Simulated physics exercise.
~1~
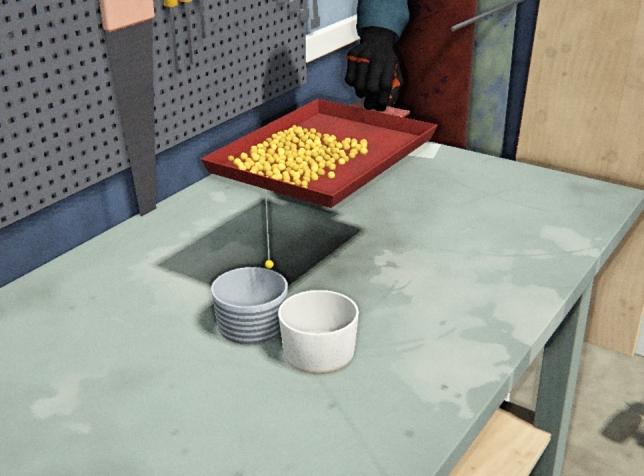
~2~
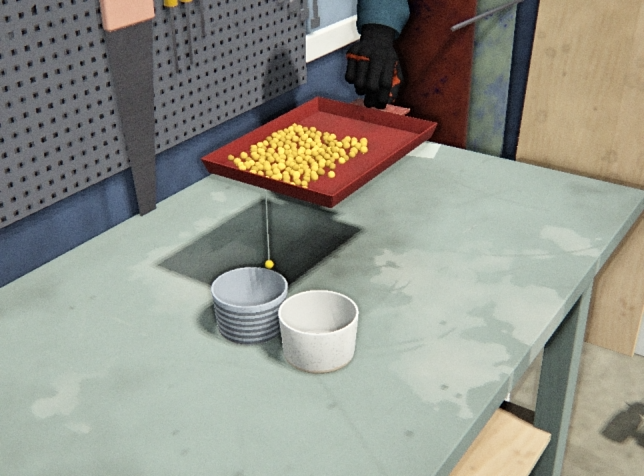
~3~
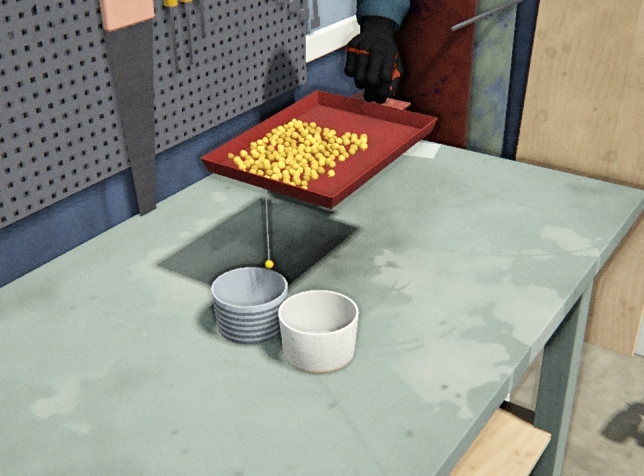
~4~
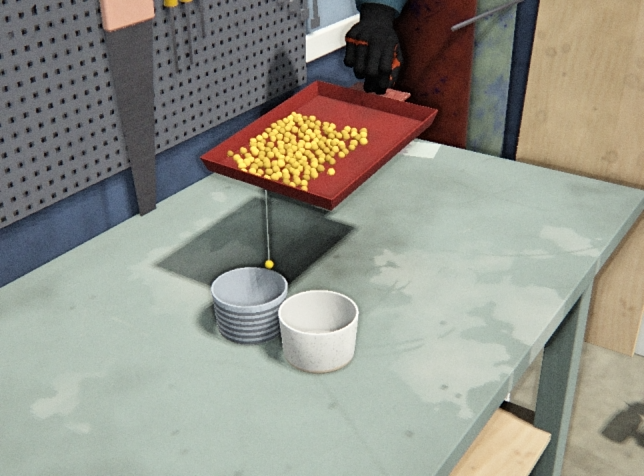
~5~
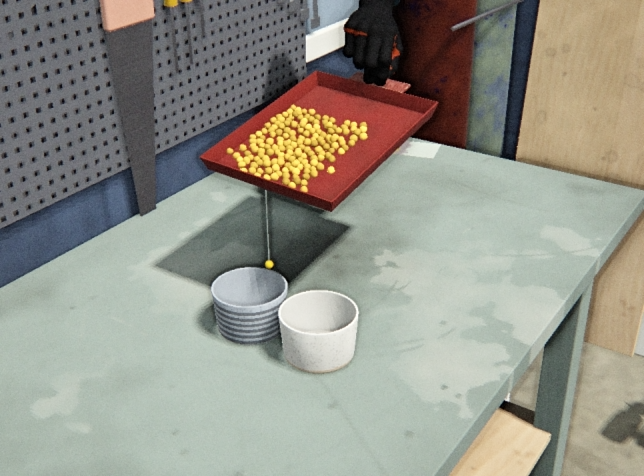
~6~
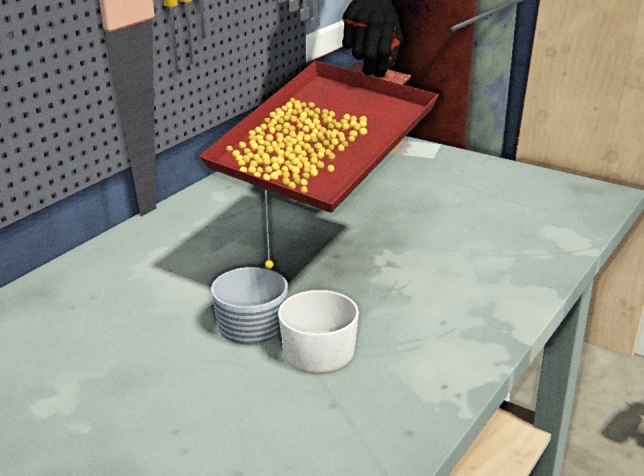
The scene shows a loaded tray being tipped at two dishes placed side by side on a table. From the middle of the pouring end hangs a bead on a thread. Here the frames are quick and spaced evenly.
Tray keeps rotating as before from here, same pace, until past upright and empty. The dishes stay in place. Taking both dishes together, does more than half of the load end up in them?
Yes, the bulk is caught.
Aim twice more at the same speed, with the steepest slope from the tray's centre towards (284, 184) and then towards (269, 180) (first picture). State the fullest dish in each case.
Well, the one to the left comes out on top first, then the one to the left.
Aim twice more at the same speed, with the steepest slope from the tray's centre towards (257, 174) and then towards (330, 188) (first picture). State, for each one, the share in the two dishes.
30 and 60 per cent, in that order.
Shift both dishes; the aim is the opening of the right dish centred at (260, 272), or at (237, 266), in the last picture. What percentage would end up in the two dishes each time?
0 %, then 0 %.
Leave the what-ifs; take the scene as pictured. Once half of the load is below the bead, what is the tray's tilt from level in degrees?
Angle: Approx. 110 degrees.
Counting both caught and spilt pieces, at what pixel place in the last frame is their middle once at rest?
Around (280, 337).
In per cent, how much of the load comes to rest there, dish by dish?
The left dish gets close to 30 per cent and the right dish close to 40 per cent.
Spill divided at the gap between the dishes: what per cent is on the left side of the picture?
Looks like close to 90 per cent of it.
Shortly afterwards, tray tipped steeply; the whole lot on the tray.
Next, tray tipped right over; all but a few on the tray; only a few in the right dish; only a few in the air.
Some moments later, tray tipped past a quarter turn; near half in the right dish; near a quarter in the left dish; near a quarter outside both; only a few in the air.
In the end, tray tipped past a quarter turn; near half in the right dish; near a quarter in the left dish; near a quarter outside both; only a few in the air.
